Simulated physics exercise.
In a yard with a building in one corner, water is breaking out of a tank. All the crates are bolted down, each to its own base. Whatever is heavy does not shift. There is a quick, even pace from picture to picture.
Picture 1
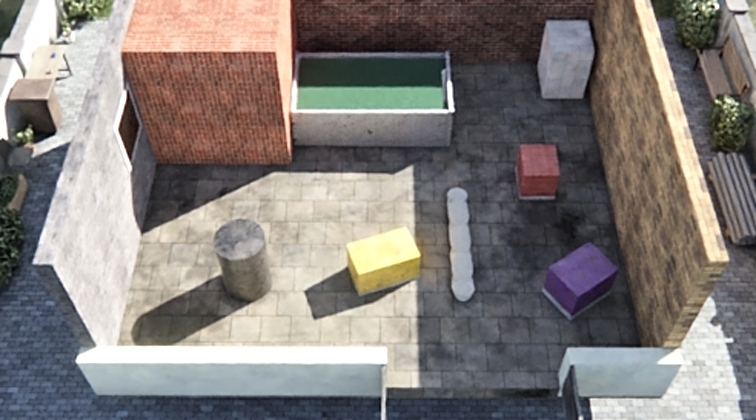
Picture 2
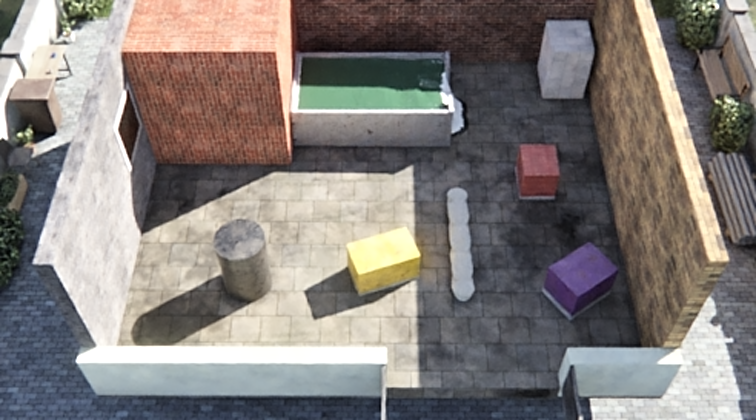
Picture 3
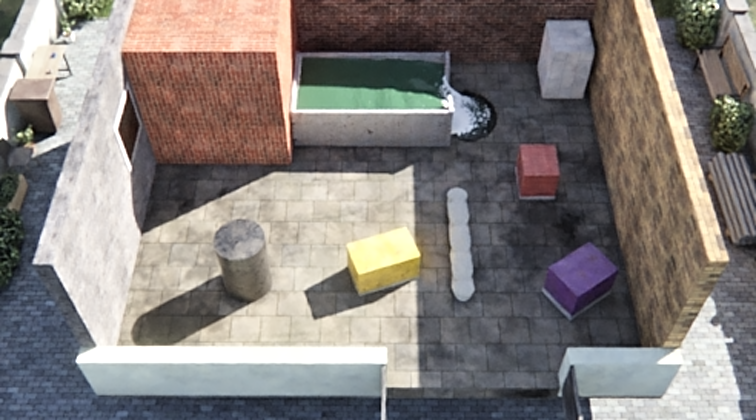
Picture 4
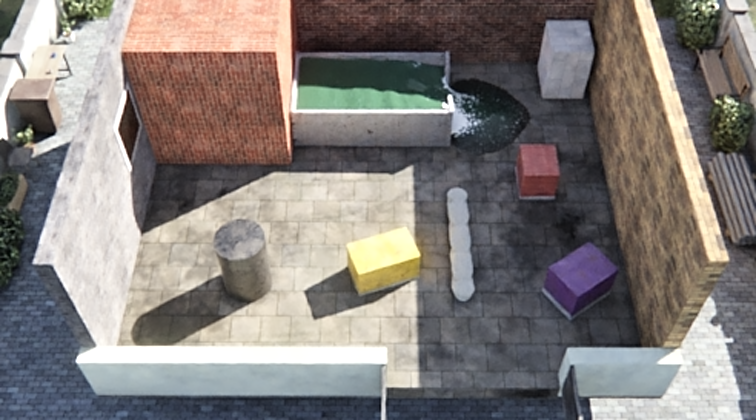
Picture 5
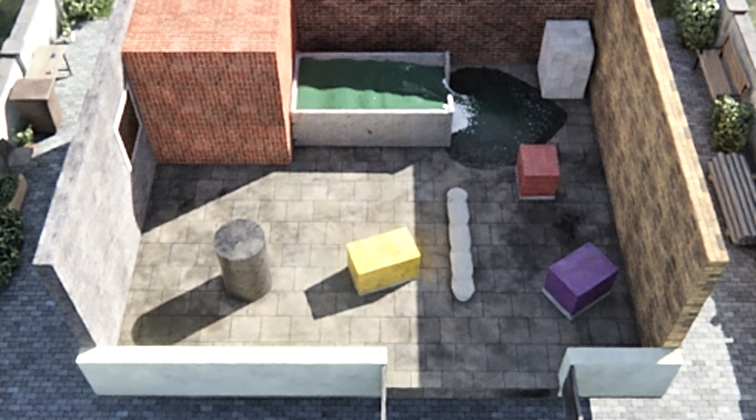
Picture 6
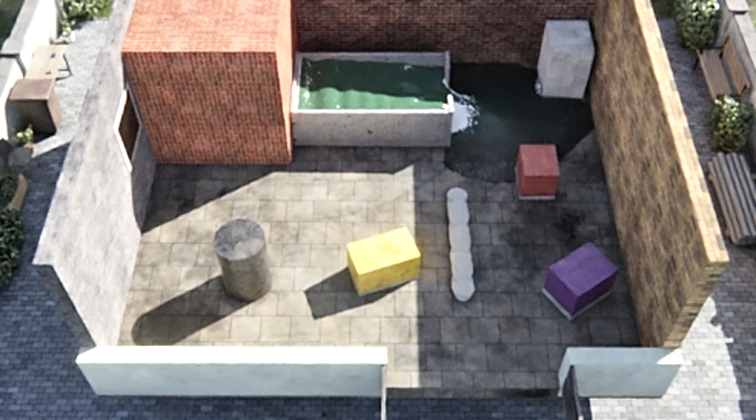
To begin with, an open tank of green water sits still beside a brick building in a walled yard with coloured blocks. Water then breaks out through the tank's right end, foaming white, and a dark pool spreads rightward across the paving, reaching around the pale block and the red block.
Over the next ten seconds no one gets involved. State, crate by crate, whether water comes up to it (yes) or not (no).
The purple crate is hit by the water; the red crate is hit by the water; the yellow crate is spared.
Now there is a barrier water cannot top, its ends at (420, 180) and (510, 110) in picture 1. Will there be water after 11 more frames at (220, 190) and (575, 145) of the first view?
In order, I'd call them bare and inundated.
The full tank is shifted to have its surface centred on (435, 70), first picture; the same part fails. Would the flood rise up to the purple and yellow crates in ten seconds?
Result: Purple crate is flooded; yellow crate is flooded.
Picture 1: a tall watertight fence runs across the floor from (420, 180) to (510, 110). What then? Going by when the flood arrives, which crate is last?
Looks like the one in yellow.
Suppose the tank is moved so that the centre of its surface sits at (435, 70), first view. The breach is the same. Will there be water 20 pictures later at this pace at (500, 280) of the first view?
By that frame the spot is drenched.
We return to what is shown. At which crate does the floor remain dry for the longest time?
The yellow-painted one, I reckon.
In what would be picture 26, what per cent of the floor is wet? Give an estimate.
Close to 35 %.
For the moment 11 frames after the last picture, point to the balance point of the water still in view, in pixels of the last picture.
Around pixel (442, 122) of the last picture.
A moment on, water covers 15 % of the floor; the purple crate not reached, the red crate water round its plinth, the yellow crate not reached.
Next, water covers 25 % of the floor; the purple crate water round its plinth, the red crate water round its plinth, the yellow crate not reached.
Then, water covers 35 % of the floor; the purple crate water round its plinth, the red crate water round its plinth, the yellow crate not reached.
Later, water covers 45 % of the floor; the purple crate water round its plinth, the red crate water round its plinth, the yellow crate not reached.
In the end, water covers 70 % of the floor; the purple crate was topped, the red crate was topped, the yellow crate stayed above the water.
